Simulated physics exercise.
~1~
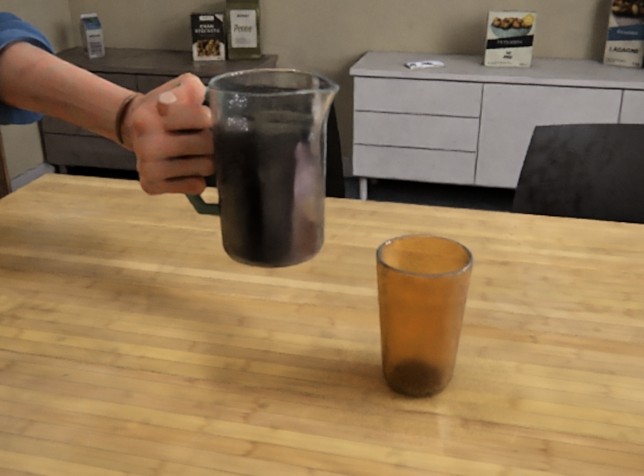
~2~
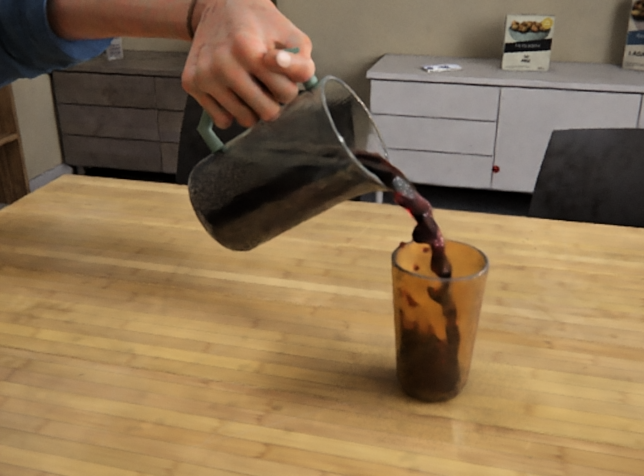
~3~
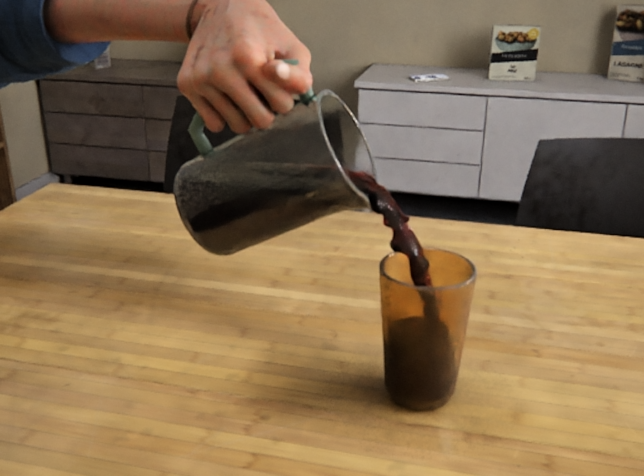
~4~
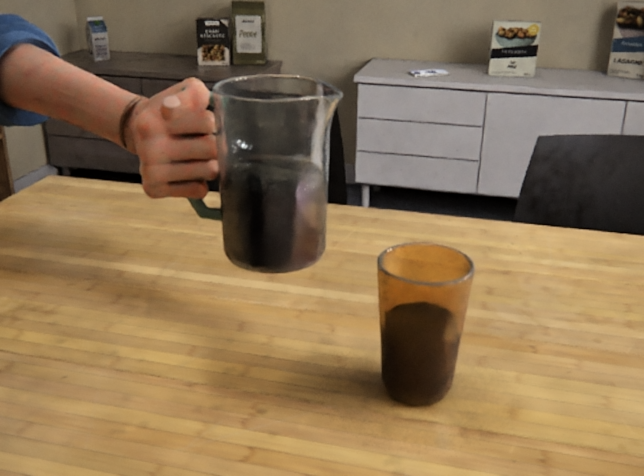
Dark wine streamed from a clear pitcher into an orange-tinted tumbler on a wooden table as a hand tipped it to the right in two goes, then levelled it again, leaving the tumbler more than half full and some wine still in the pitcher.
